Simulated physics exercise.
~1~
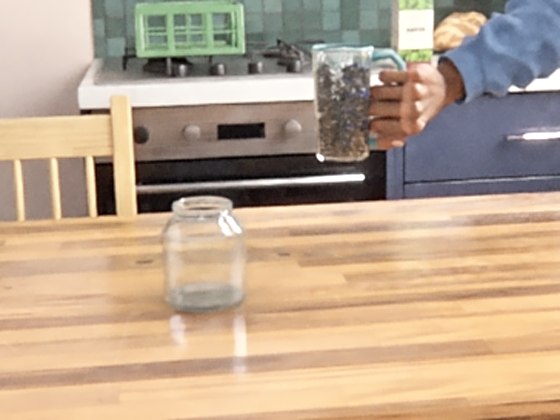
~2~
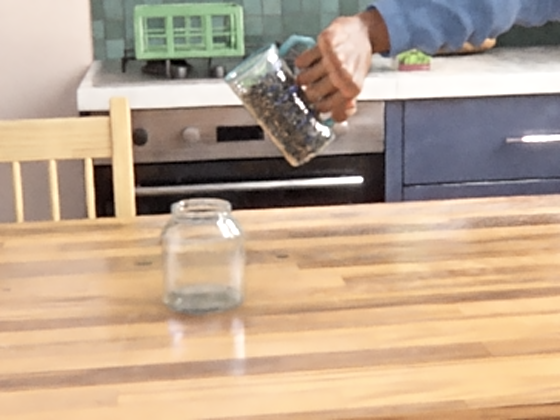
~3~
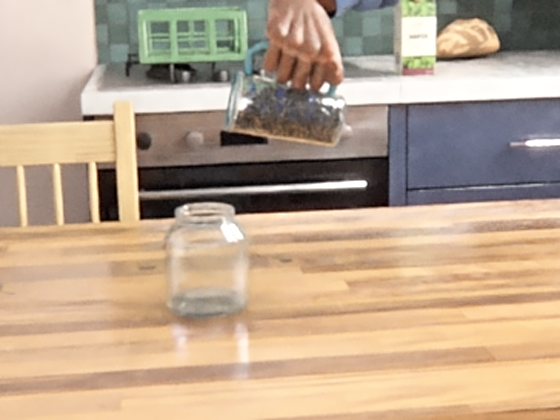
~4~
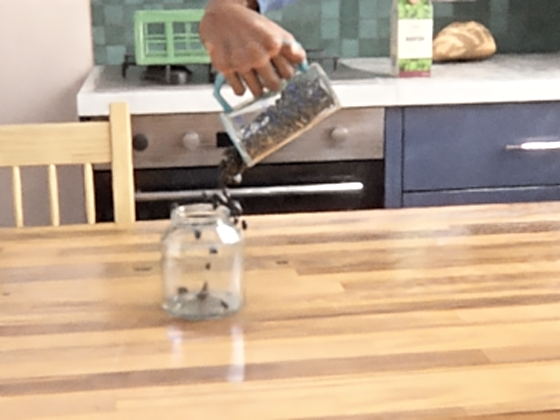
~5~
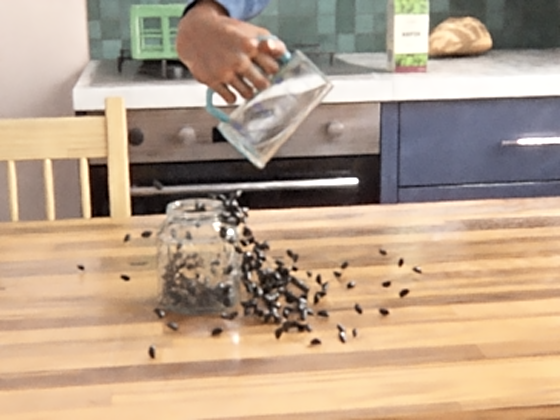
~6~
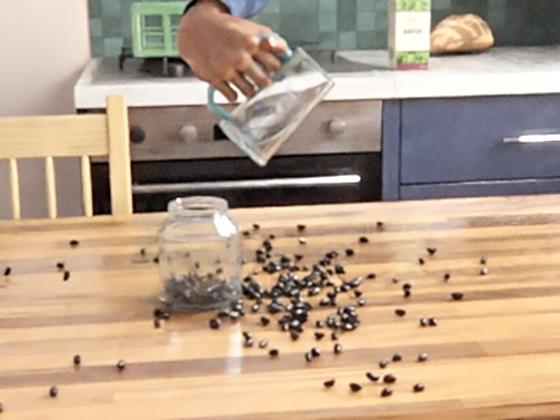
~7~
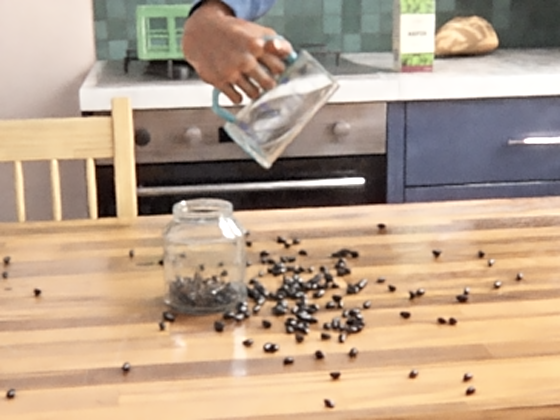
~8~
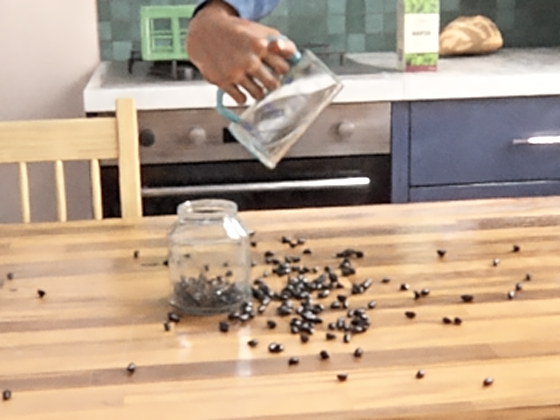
A hand in a blue sleeve tips a clear, teal-handled cup of black beans over an open glass jar on a striped wooden table. The slightly swaying view faces a kitchen with a pale chair at left, an oven, blue drawers, and a green rack, a carton and bread on the counter behind. The cup moves left, turns onto its side, and beans begin dropping into the jar. As it tilts further, the rest rush out, many landing right of the jar and scattering. Finally the emptied cup hangs tipped, the jar is partly filled, and most beans lie across the table.
